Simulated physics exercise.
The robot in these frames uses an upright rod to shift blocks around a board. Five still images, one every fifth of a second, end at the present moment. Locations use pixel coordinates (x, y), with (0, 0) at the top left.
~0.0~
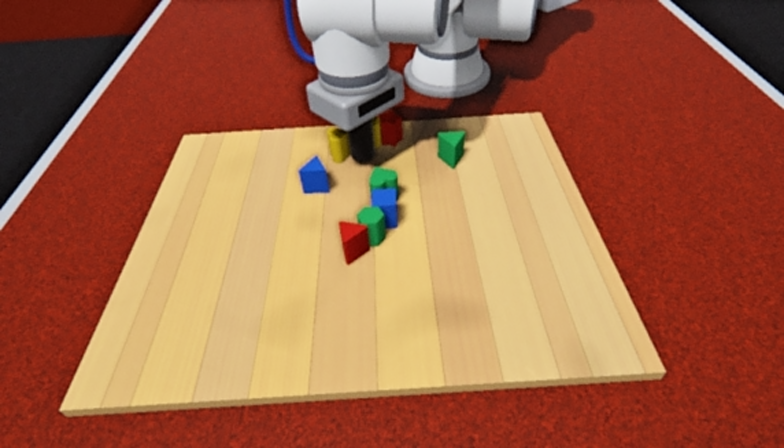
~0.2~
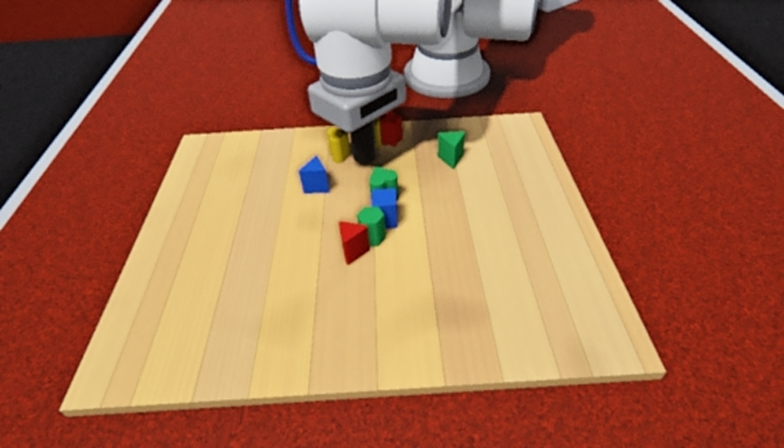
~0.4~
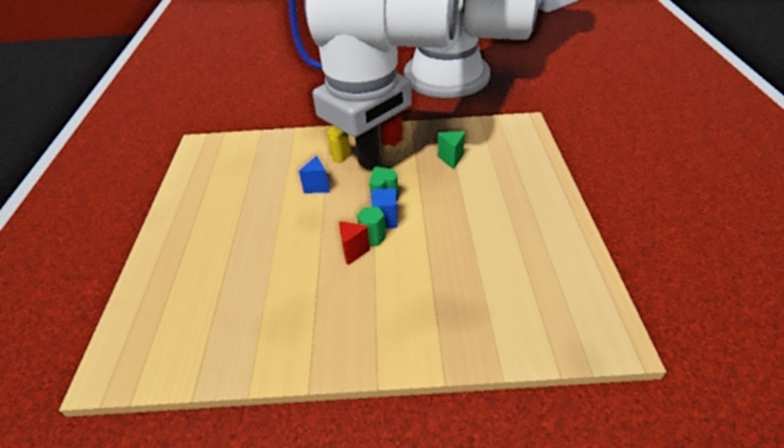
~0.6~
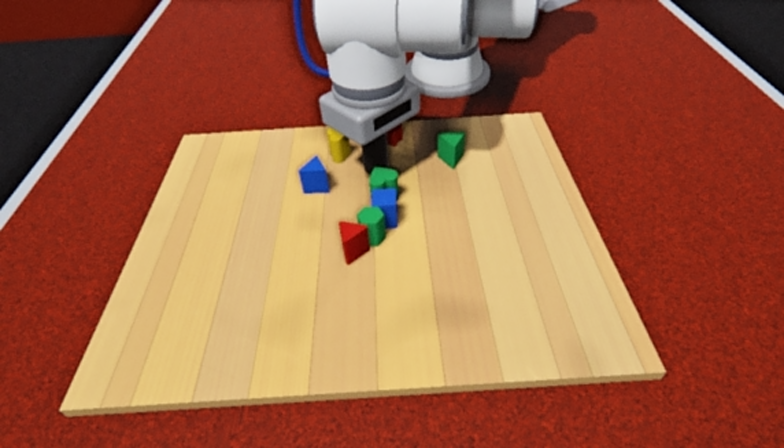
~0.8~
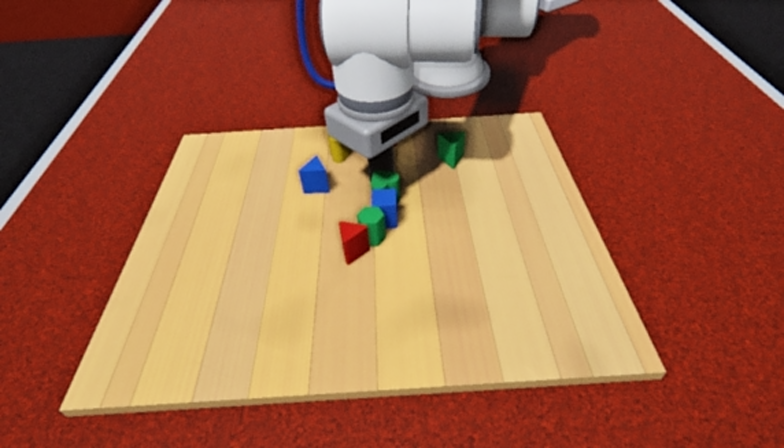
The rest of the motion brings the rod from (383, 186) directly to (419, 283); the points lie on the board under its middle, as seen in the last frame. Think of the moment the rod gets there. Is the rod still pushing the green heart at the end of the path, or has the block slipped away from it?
It rides in front to the end.
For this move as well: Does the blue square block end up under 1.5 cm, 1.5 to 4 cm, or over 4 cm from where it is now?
Over 4 cm.
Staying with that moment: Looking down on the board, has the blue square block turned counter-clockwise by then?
Going by the path, yes.
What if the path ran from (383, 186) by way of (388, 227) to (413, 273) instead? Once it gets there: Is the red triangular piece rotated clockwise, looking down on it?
My answer is yes.
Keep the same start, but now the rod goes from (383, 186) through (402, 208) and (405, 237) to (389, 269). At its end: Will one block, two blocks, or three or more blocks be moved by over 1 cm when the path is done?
I expect three or more blocks to move.
On the path given first. One third of the way, rod at (393, 209); red triangular piece at (346, 234), turned 35° clockwise; green hexagonal block at (374, 231), turned 50° clockwise; green heart at (393, 209); blue square block at (401, 226), turned 35° anticlockwise.
Two thirds of the way, rod at (405, 241); red triangular piece at (346, 234), turned 40° clockwise; green hexagonal block at (373, 233), turned 60° clockwise; green heart at (409, 242); blue square block at (426, 258), turned 45° anticlockwise.
At the end, rod at (419, 277); red triangular piece at (346, 234), turned 40° clockwise; green hexagonal block at (373, 233), turned 60° clockwise; green heart at (429, 282), turned 30° anticlockwise; blue square block at (455, 293), turned 65° anticlockwise.
